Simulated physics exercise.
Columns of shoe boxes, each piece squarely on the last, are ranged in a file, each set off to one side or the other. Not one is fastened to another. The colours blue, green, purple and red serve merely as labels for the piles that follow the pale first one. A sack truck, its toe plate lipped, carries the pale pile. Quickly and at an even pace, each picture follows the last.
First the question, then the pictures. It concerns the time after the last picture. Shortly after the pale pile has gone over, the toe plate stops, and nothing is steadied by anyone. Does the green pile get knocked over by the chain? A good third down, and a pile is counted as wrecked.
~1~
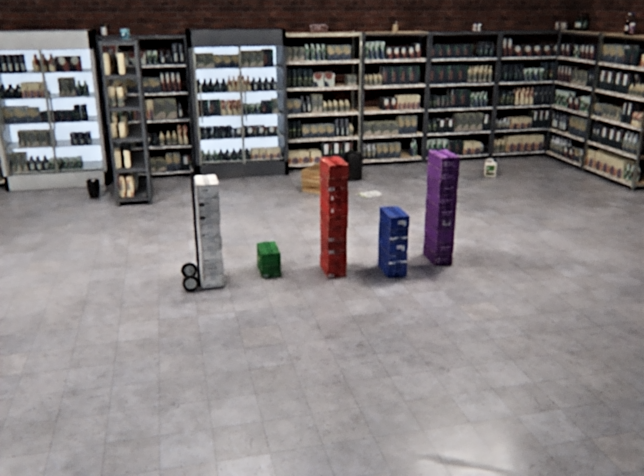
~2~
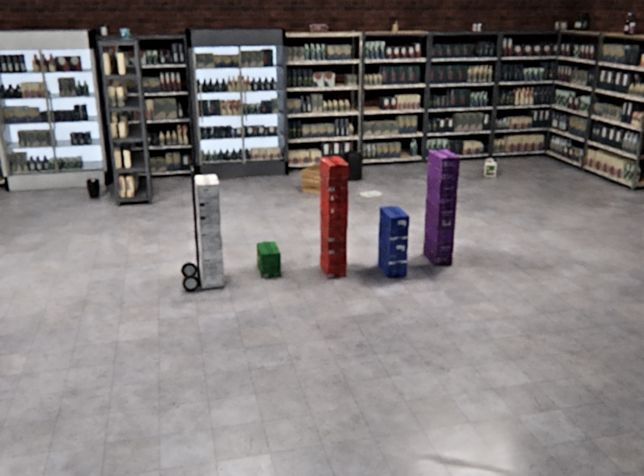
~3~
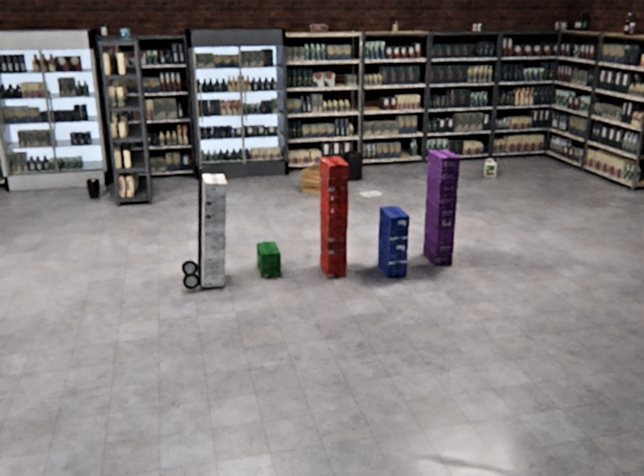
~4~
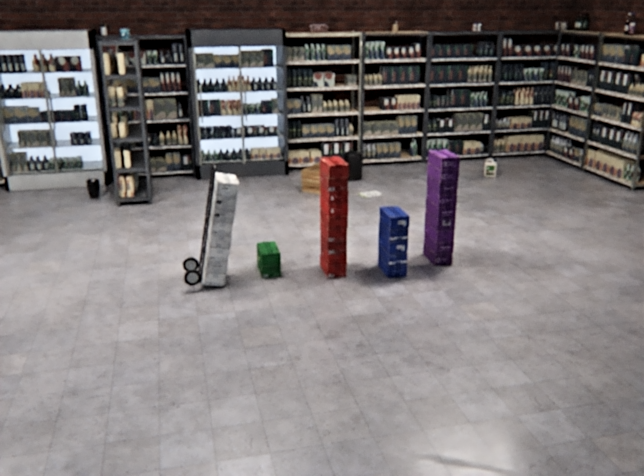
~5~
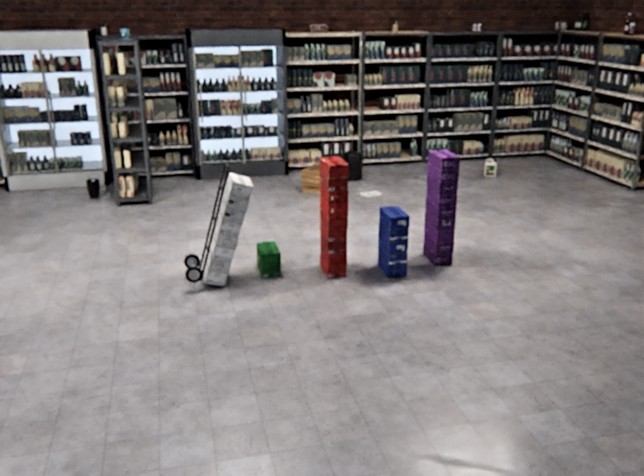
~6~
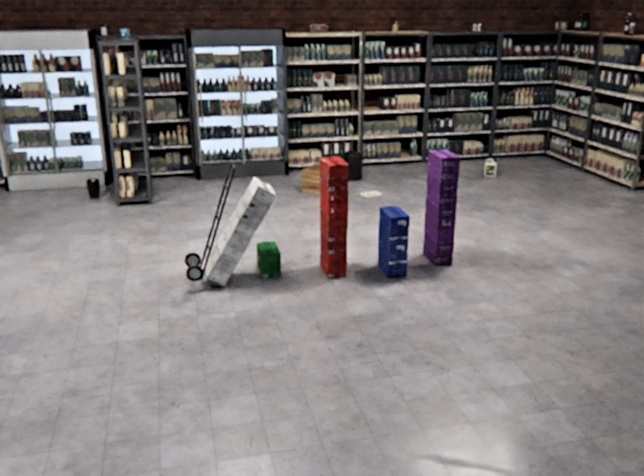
No.
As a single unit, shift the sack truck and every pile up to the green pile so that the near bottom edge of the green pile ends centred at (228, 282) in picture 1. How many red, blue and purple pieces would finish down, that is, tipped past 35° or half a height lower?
By my count it's red 0, blue 0, purple 0.
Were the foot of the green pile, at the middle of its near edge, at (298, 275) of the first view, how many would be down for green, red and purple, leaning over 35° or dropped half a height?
Green: 0; red: 0; purple: 0.
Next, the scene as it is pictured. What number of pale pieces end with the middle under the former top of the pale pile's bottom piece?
Counting them up gives 5.
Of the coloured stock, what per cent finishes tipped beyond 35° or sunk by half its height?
About 0 per cent.
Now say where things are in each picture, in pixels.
In the first picture (each place is the centre of the face we see best), truck frame (194, 196) level; top green box (268, 248); top red box (339, 172); the others all in place.
The second picture shows truck frame (194, 196) level; top green box (268, 248).
The third picture shows truck frame (201, 194) rocked barely, top of the pale pile leaning barely; top green box (268, 248); the others all in place.
The fourth picture shows truck frame (212, 192) rocked a little, top of the pale pile leaning a little; top green box (268, 248); the others all in place.
The fifth picture shows truck frame (223, 191) rocked clearly, top of the pale pile leaning clearly; top green box (268, 248); the others all in place.
The sixth picture shows truck frame (228, 191) rocked clearly, top of the pale pile leaning well over; top green box (268, 248); top purple box (451, 164); the others all in place.
Just after the last frame, 8 of the pale pile down; none of the 2 green boxes down (0 of 25 in all colours); top green box unmoved.
A moment on, 8 of the pale pile down; none of the 2 green boxes down (0 of 25 in all colours); top green box moved a little; top red box moved a little.
When it is over, 8 of the pale pile down; none of the 2 green boxes down (0 of 25 in all colours); top green box moved a little; top red box unmoved. In pixels of the last frame, middles, top green box near (271, 253), top red box near (335, 167).
